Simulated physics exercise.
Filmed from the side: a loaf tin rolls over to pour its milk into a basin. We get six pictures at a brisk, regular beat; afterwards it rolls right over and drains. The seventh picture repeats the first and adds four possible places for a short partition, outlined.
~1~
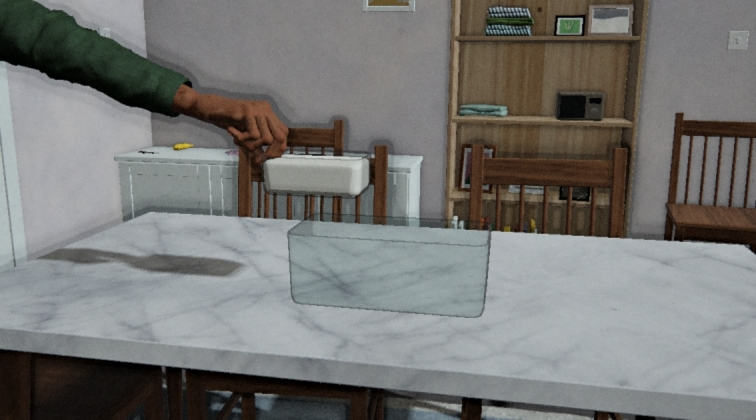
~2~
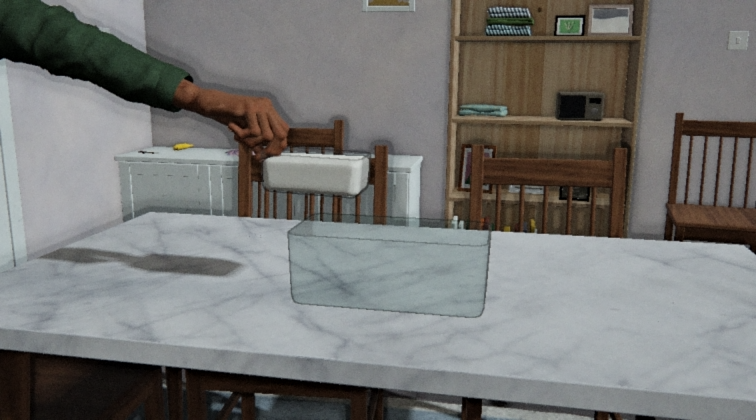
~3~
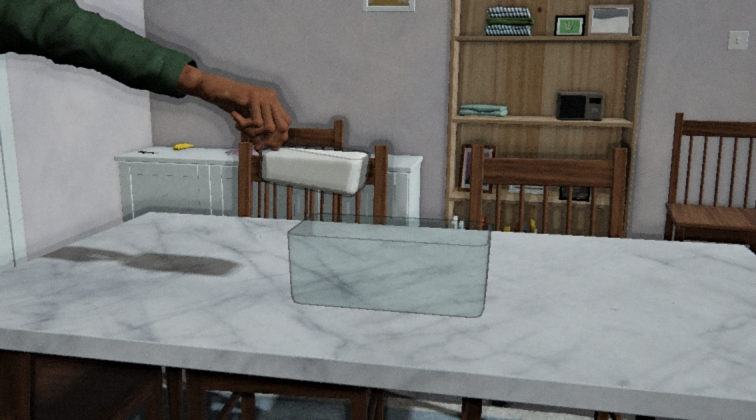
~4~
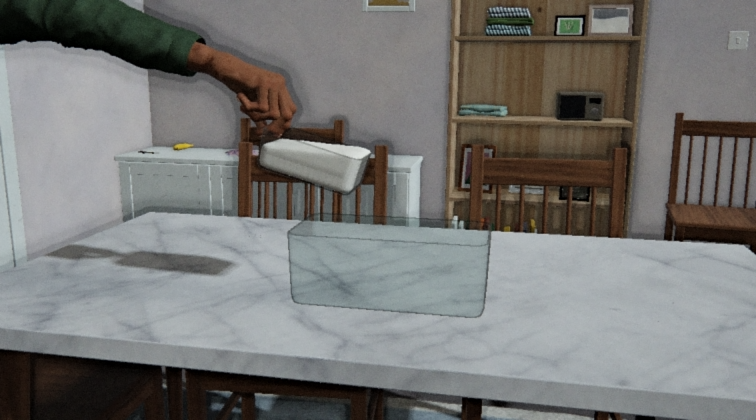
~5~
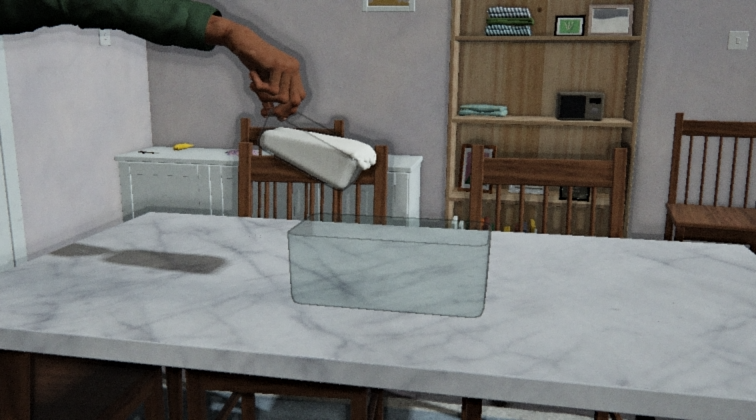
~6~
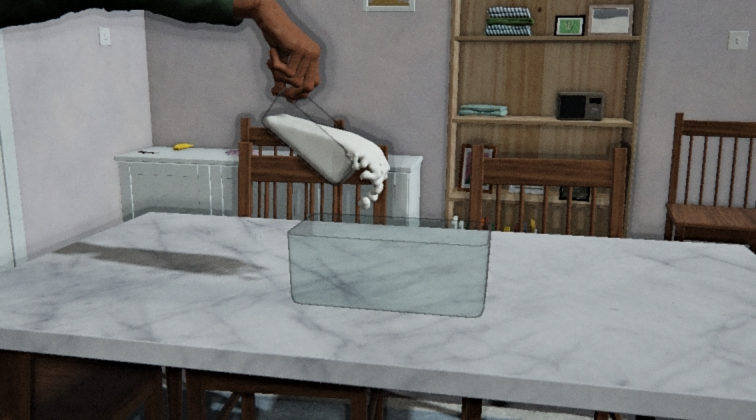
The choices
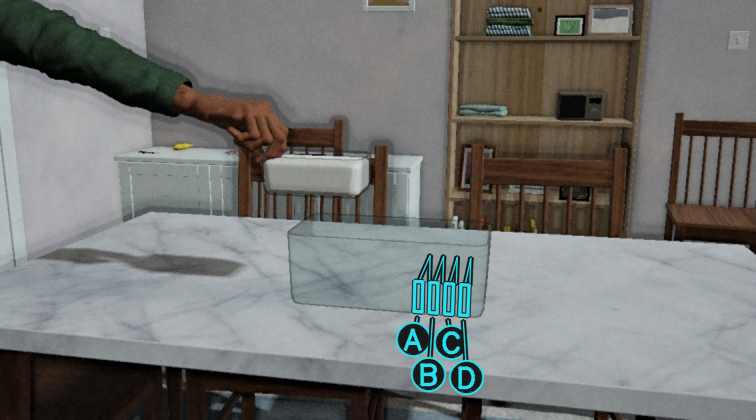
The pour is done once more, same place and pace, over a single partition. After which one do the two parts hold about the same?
Use position B.
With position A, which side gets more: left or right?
The right side.
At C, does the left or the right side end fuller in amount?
The left one.
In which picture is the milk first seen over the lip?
Picture 4.
On the marked copy, A at (417, 317); B at (432, 318); C at (447, 319); D at (463, 321).
For position A, about 31 % ends left of the wall and 62 % right of it; 7 % is lost outside.
For position B, about 47 % ends left of the wall and 45 % right of it; 8 % is lost outside.
For position C, about 71 % ends left of the wall and 24 % right of it; 4 % is lost outside.
For position D, about 84 % ends left of the wall and 6 % right of it; 11 % is lost outside.
